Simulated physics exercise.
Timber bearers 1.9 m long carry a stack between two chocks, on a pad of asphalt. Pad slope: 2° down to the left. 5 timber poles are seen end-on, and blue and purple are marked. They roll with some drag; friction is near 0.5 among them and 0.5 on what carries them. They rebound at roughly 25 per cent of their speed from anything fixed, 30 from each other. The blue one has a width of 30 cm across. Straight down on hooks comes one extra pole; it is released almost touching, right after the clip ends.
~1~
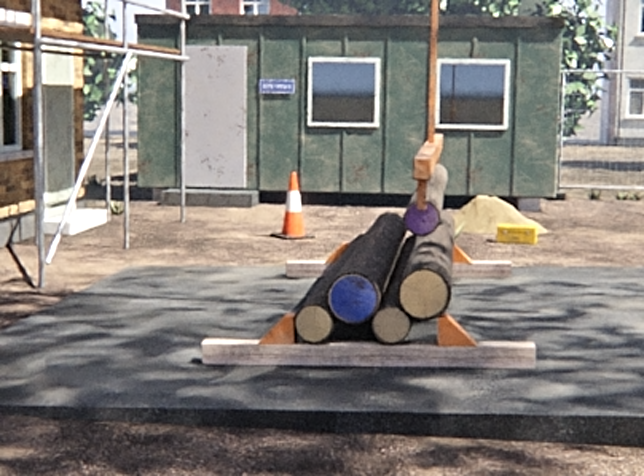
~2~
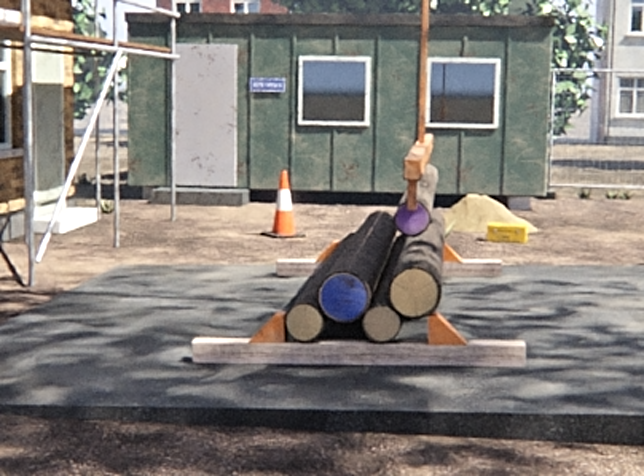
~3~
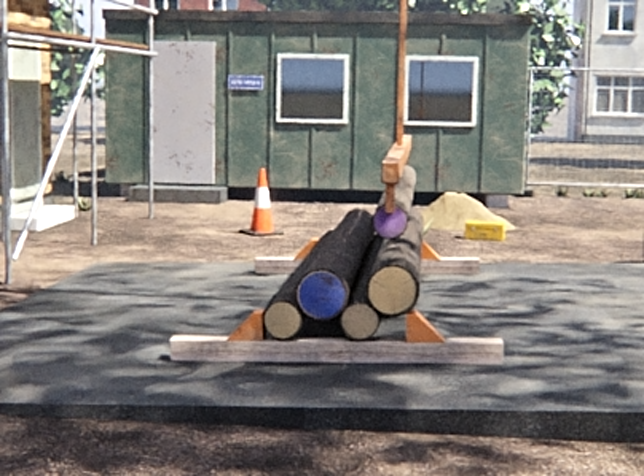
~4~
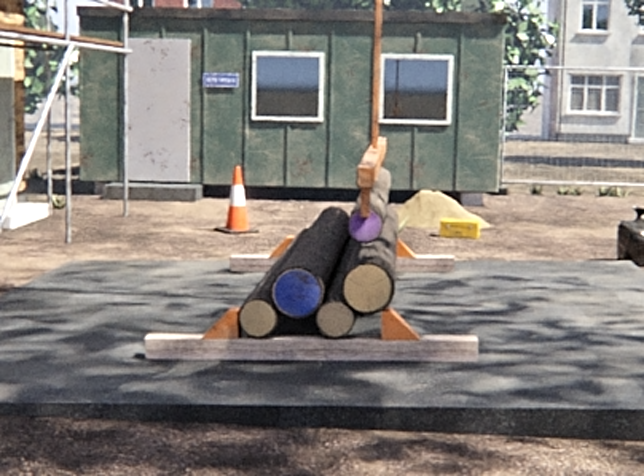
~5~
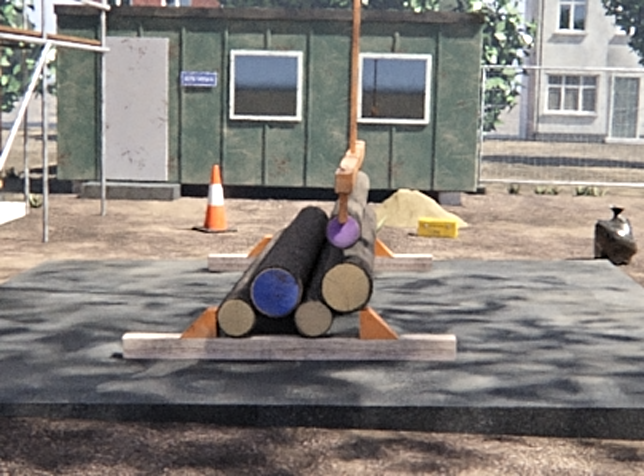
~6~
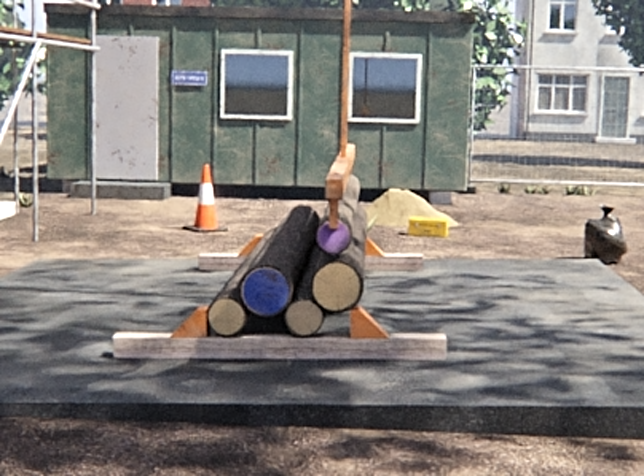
To begin with, a purple-ended pole hangs from hooks above a chocked stack of timber poles, one blue-ended, before a green cabin. The hanging pole lowers slightly while the view swings right, shifting the still stack leftward, and a dark, rounded object comes into view at the right.
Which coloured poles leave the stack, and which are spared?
Once it settles, the blue one is kept back while the purple one is kept back.
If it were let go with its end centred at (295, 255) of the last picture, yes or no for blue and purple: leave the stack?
Result: Blue stays within; purple stays within.
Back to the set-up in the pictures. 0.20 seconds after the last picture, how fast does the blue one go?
Speed: Around 0.0 m/s.
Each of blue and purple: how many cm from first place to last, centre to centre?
Net displacement for blue is 0, for purple it is 35.
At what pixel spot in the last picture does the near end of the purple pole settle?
Around (300, 263).
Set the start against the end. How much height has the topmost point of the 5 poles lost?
30 cm.
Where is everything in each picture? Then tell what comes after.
The first picture shows blue at (353, 299), purple at (422, 218); purple hangs on the hooks; 3 form the bottom row.
The second picture shows blue at (343, 298), purple at (412, 219); purple hangs on the hooks; lowered 1 cm.
The third picture shows blue at (322, 295), purple at (390, 222); purple hangs on the hooks; lowered 4 cm.
The fourth picture shows blue at (297, 293), purple at (365, 226); purple hangs on the hooks; lowered 7 cm.
The fifth picture shows blue at (275, 293), purple at (343, 231); purple hangs on the hooks; lowered 11 cm.
The sixth picture shows blue at (266, 292), purple at (334, 237); purple hangs on the hooks; lowered 14 cm.
Then, 0.20 s after the last picture, blue is up on others, 35 cm inside the left chock; purple is up on others, 10 cm inside the right chock, rolling left; 0 of 5 are outside the chocks.
Then, 0.40 s after the last picture, purple is up on others, 15 cm inside the right chock, rolling left; no change for blue; 0 of 5 are outside the chocks.
At rest (0.80 s after the last picture), blue is up on others, 35 cm inside the left chock; purple is up on others, 30 cm inside the right chock; 0 of 5 are outside the chocks.
